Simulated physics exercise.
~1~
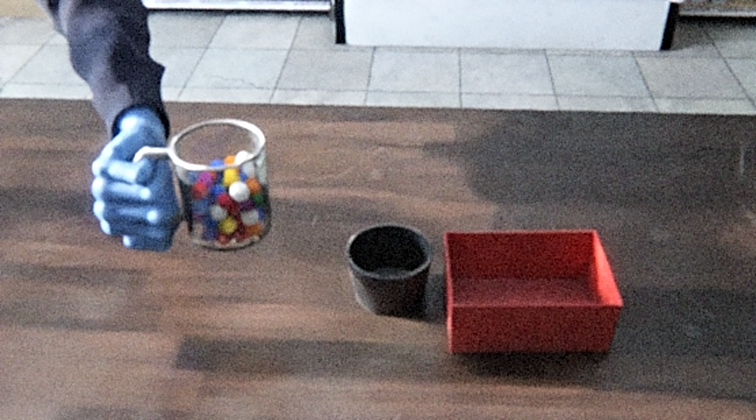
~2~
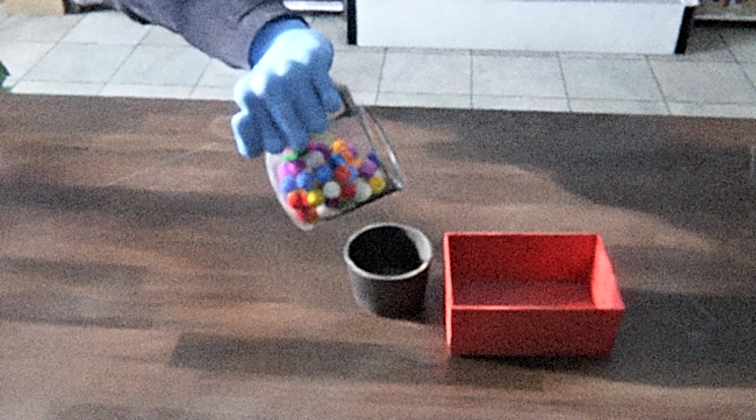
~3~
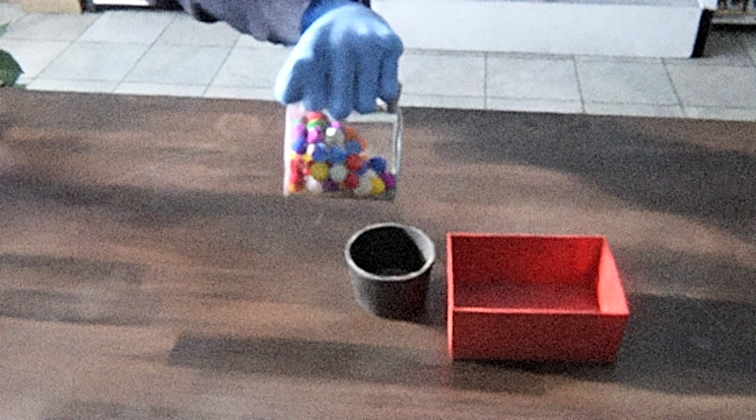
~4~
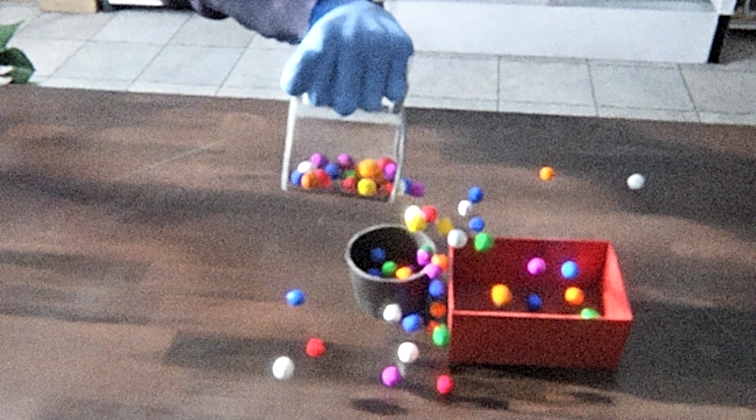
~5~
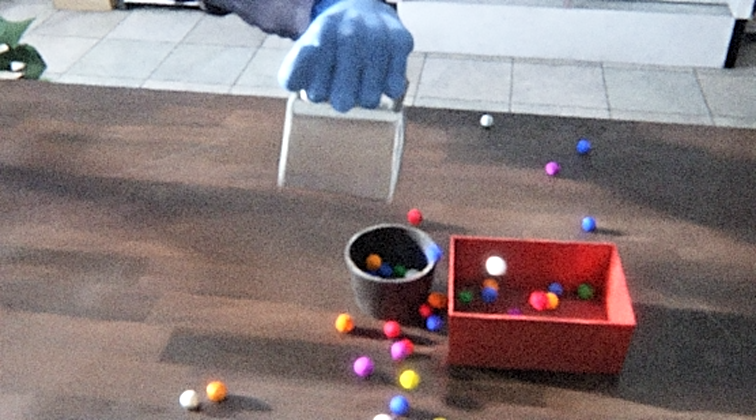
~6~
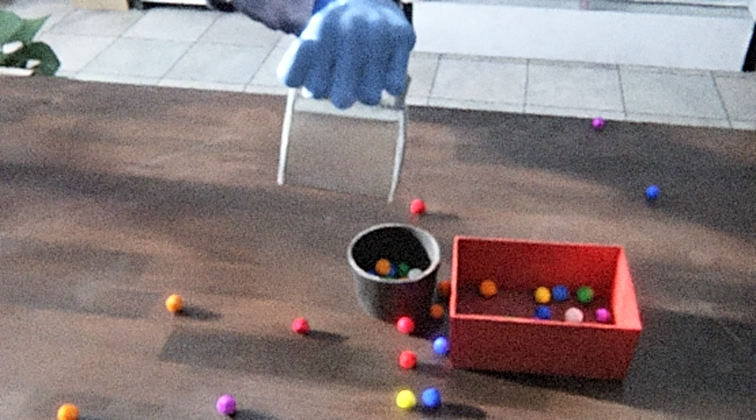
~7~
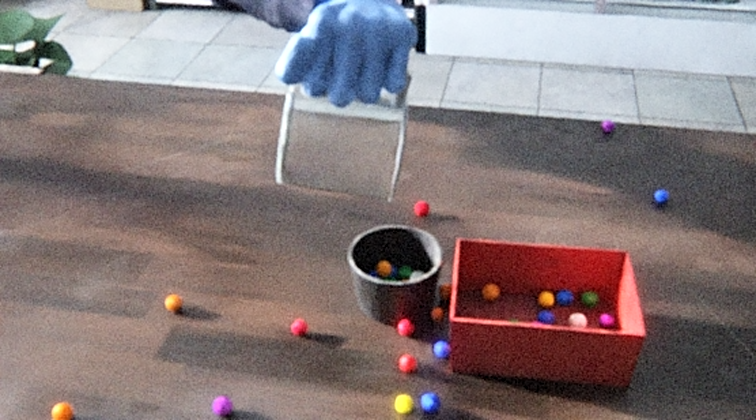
At the start, a blue-gloved hand holds a clear cup of colourful marbles upright over a dark wooden table, left of a black dish and a red tin. The hand moves right and tips the cup toward the dish, pausing with the marbles still inside. It then tilts further, and the marbles pour out, dropping into the dish and tin while others bounce and scatter across the table. The cup empties and stays tipped in the hand. Finally, some marbles rest in both containers, while many others have ended up outside them.
